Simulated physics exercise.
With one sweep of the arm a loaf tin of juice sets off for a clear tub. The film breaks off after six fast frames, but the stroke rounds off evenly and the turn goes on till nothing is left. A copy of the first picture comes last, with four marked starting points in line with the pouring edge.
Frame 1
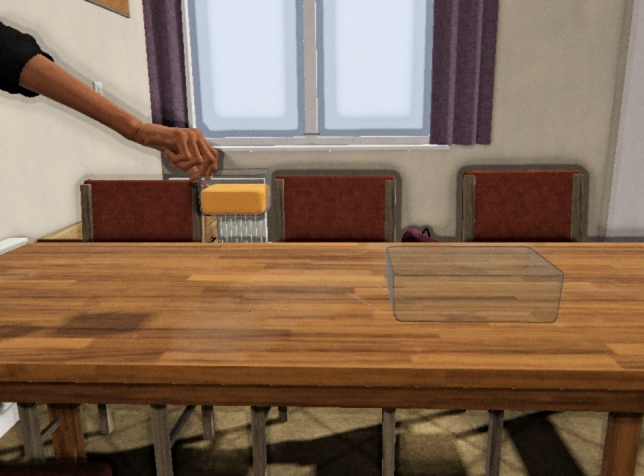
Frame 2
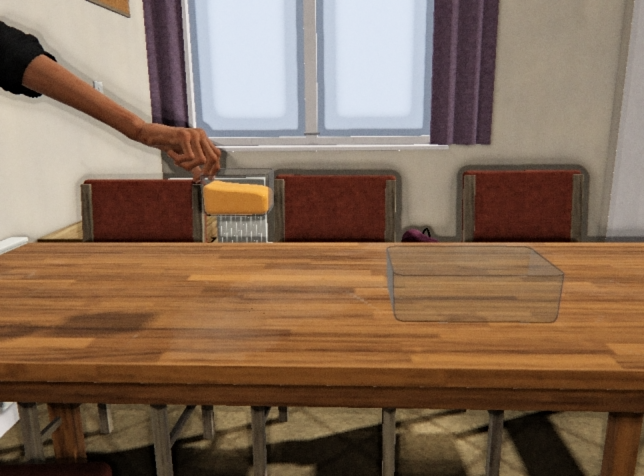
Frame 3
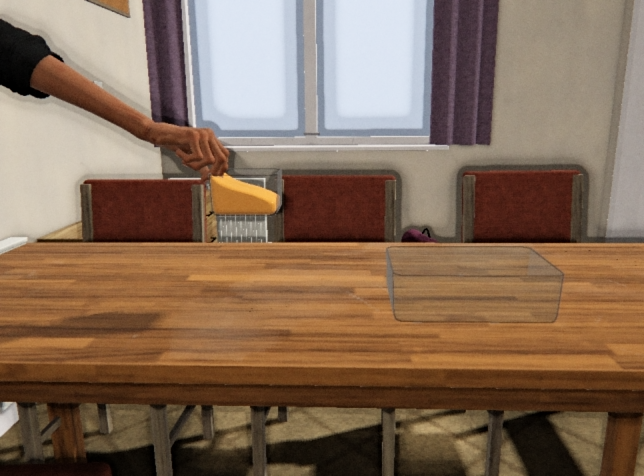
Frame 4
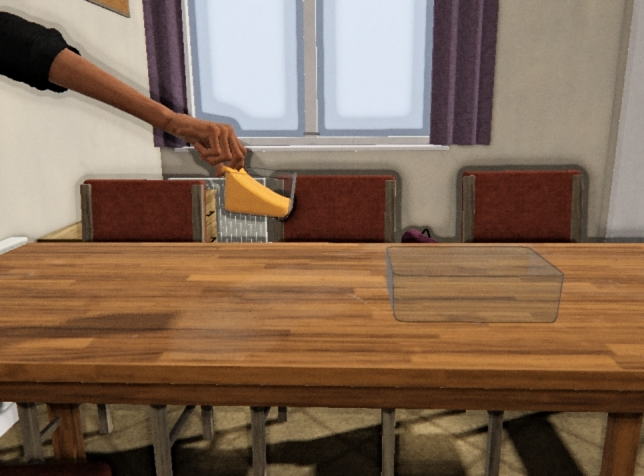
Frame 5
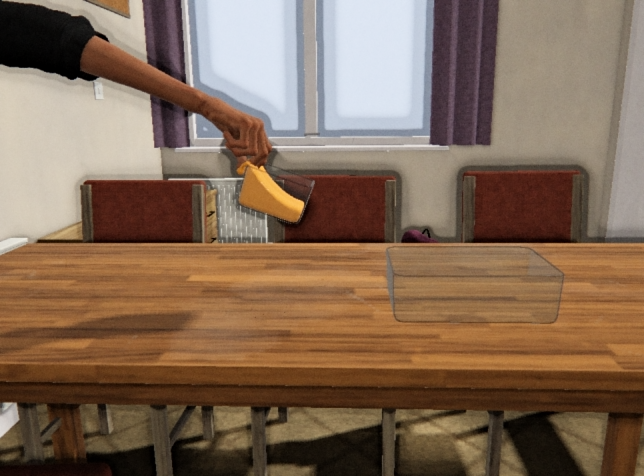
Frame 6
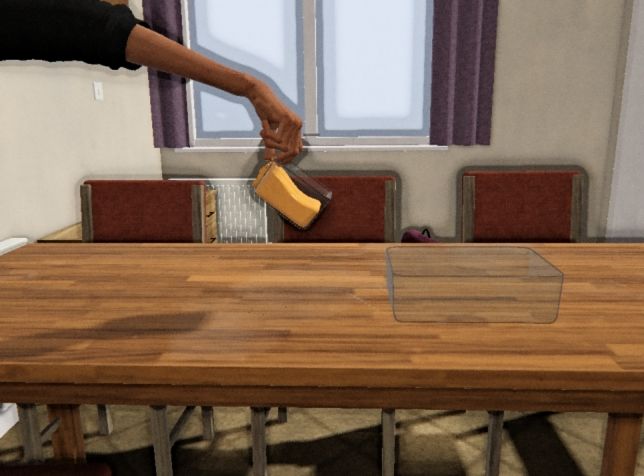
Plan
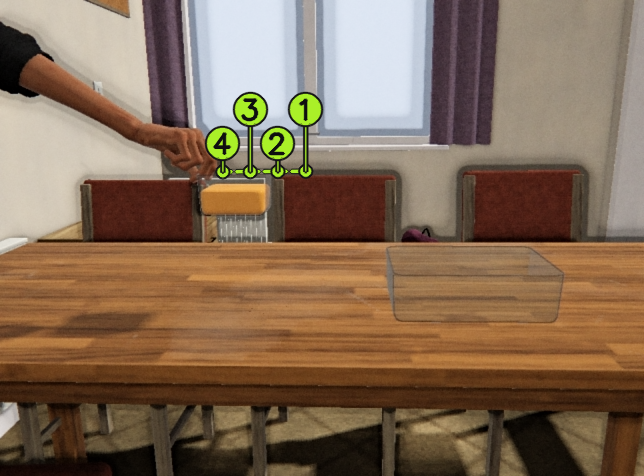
In a room with red-backed chairs and a window behind a wooden table, a hand holds a container of orange juice level, left of a clear, empty tub. The arm sweeps right, the container tilts right end down, and the juice banks up toward its left side, while the tub stays still.
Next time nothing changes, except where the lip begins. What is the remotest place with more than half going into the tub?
3 will do.
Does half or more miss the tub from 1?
No.
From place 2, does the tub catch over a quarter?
Yes, it does.
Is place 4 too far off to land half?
Yes, it does.
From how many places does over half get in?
Three.
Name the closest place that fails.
4 it is.
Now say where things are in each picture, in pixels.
The first picture shows upright, lip at (267, 171); tub from (393, 320) to (557, 321); nothing has left yet.
The second picture shows upright, lip at (270, 171); nothing has left yet.
The third picture shows upright, lip at (278, 171); nothing has left yet.
The fourth picture shows tipped about 7°, lip at (293, 175); juice is over the rim, down to (234, 168).
The fifth picture shows tipped about 20°, lip at (312, 183); juice is over the rim, down to (245, 171).
The sixth picture shows tipped about 38°, lip at (330, 195); juice is over the rim, down to (258, 182).
In lime, 1 at (305, 171); 2 at (277, 171); 3 at (250, 171); 4 at (222, 171).
With 1, about 79 % lands in the tub, 5 % falls short and 15 % goes beside or beyond.
With 2, about 79 % lands in the tub, 8 % falls short and 14 % goes beside or beyond.
With 3, about 69 % lands in the tub, 21 % falls short and 11 % goes beside or beyond.
With 4, about 32 % lands in the tub, 64 % falls short and 4 % goes beside or beyond.
